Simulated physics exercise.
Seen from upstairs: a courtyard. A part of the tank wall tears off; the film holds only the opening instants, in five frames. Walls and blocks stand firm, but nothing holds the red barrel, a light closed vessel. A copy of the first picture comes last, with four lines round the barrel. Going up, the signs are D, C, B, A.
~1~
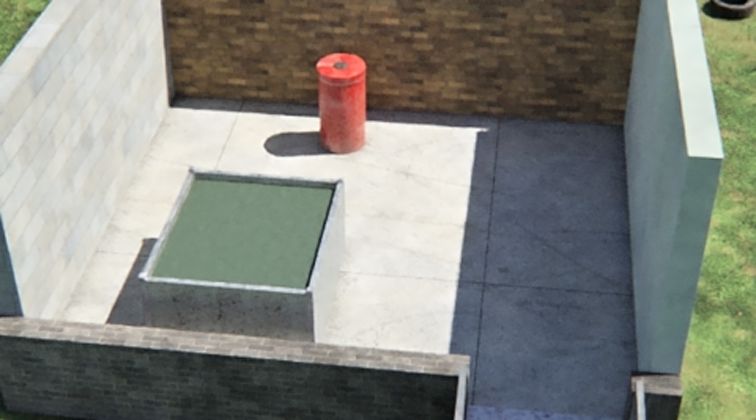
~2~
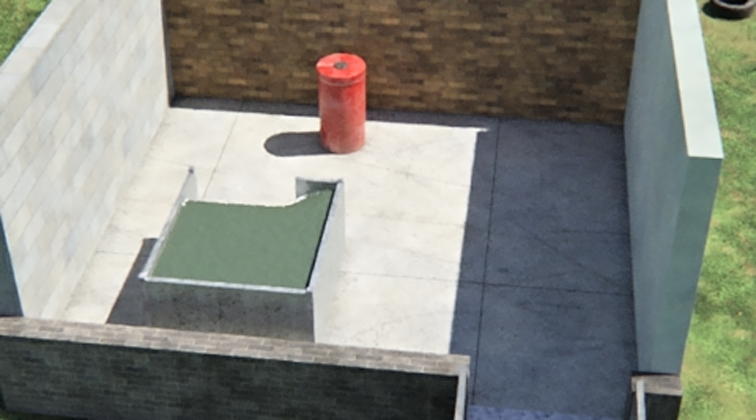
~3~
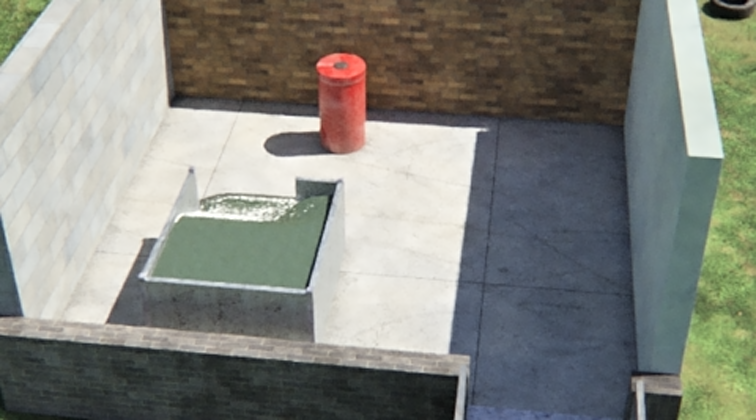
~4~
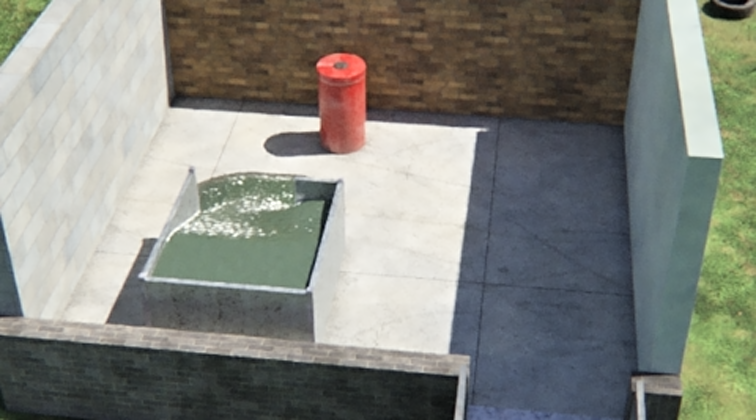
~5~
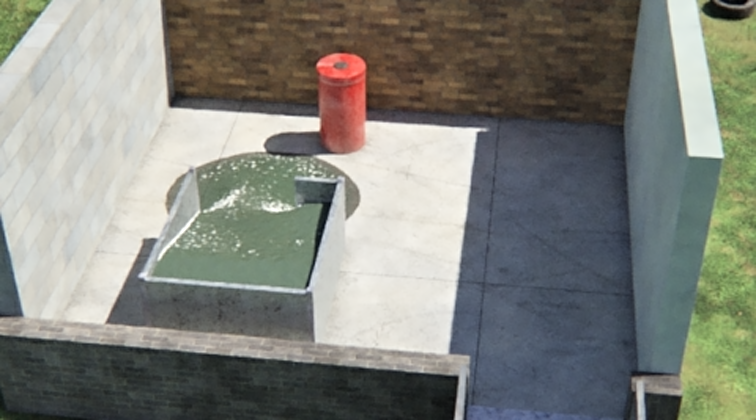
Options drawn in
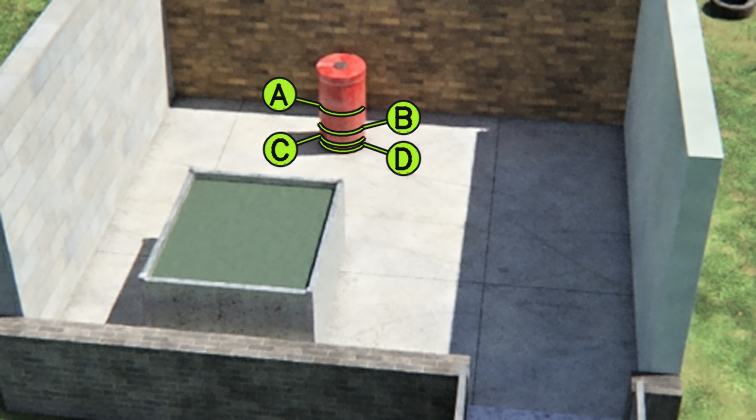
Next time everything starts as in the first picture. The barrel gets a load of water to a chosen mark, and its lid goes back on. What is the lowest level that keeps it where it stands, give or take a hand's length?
Go for A.
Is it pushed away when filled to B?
Yes, that goes wrong.
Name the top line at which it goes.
Line B.
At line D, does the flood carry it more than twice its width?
Yes, clearly.
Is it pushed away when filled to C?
Yes, it does.
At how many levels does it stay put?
One of the four.
In lime, A at (338, 114); B at (339, 133); C at (339, 145); D at (339, 151); from the bottom up D, C, B, A.
If A is chosen, it does not move.
If B is chosen, it is pushed about its own width away.
If C is chosen, it is pushed about 6 times its own width away.
If D is chosen, it is pushed about 9 times its own width away.
